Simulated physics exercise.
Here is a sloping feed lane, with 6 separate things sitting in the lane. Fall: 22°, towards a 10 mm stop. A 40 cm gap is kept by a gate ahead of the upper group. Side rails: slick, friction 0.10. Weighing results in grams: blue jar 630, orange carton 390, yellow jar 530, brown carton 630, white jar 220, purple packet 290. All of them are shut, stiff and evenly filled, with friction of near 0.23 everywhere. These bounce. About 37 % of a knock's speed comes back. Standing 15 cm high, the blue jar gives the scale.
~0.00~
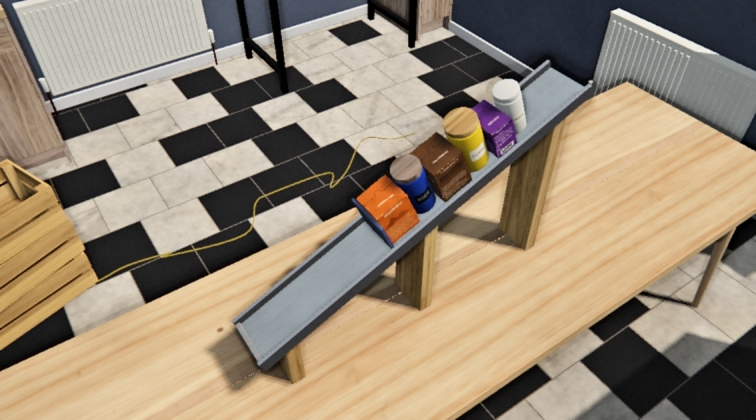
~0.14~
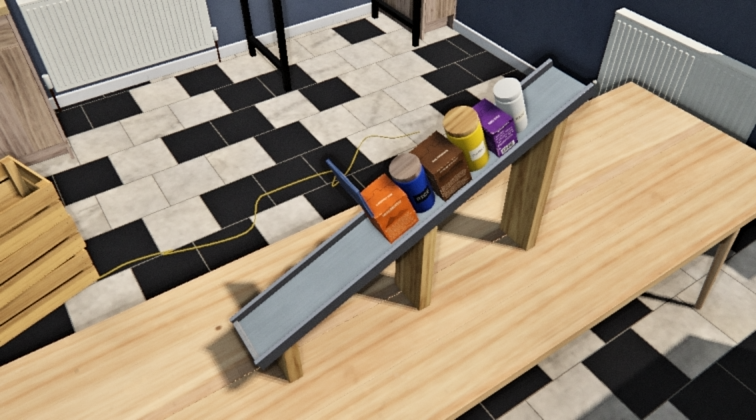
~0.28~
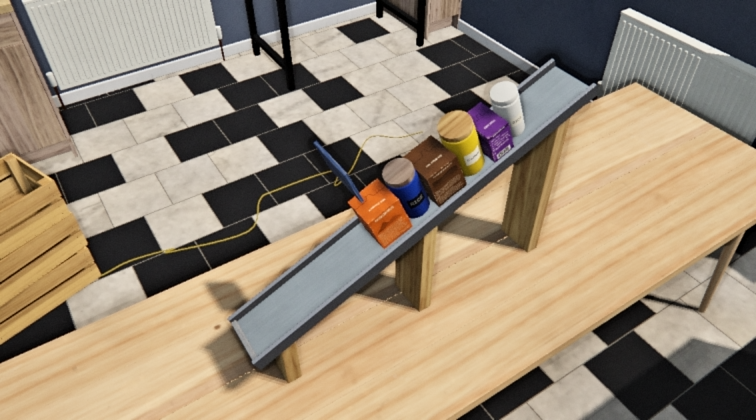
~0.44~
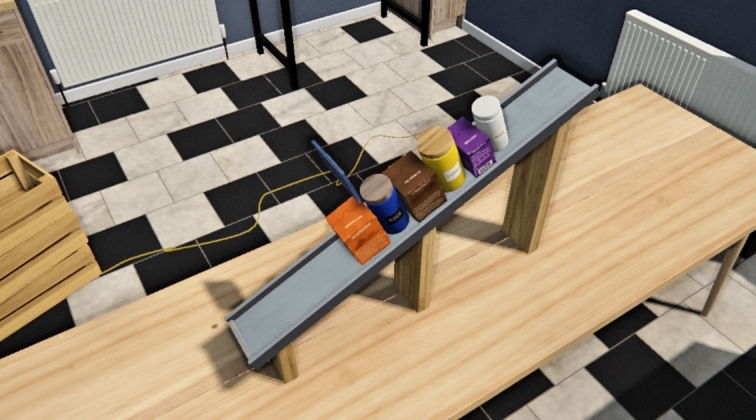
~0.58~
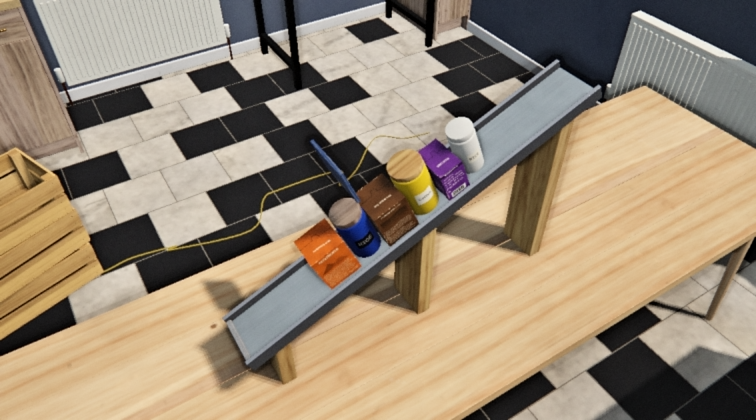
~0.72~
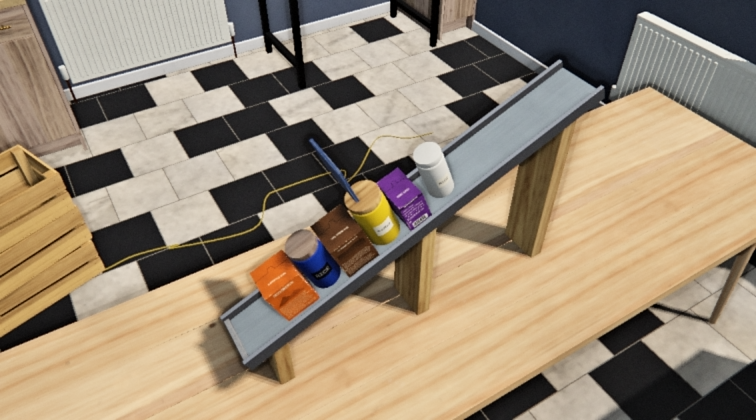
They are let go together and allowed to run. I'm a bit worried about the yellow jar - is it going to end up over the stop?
No, it stays put.
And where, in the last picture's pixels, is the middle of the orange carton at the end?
Look near (235, 321) and you'll find it.
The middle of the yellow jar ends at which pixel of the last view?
End position: Roughly (330, 247).
After 0.82 s, leader 1 cm from the stop; yellow jar near (337, 241).
After 0.92 s, yellow jar 11° off its base near (321, 241); orange carton 17° off its base; blue jar 17° off its base.
After 1.02 s, yellow jar 16° off its base near (324, 245); orange carton 17° off its base; blue jar 16° off its base.
In the end (1.7 s), all 6 in the lane. In the last view, yellow jar near (330, 247).
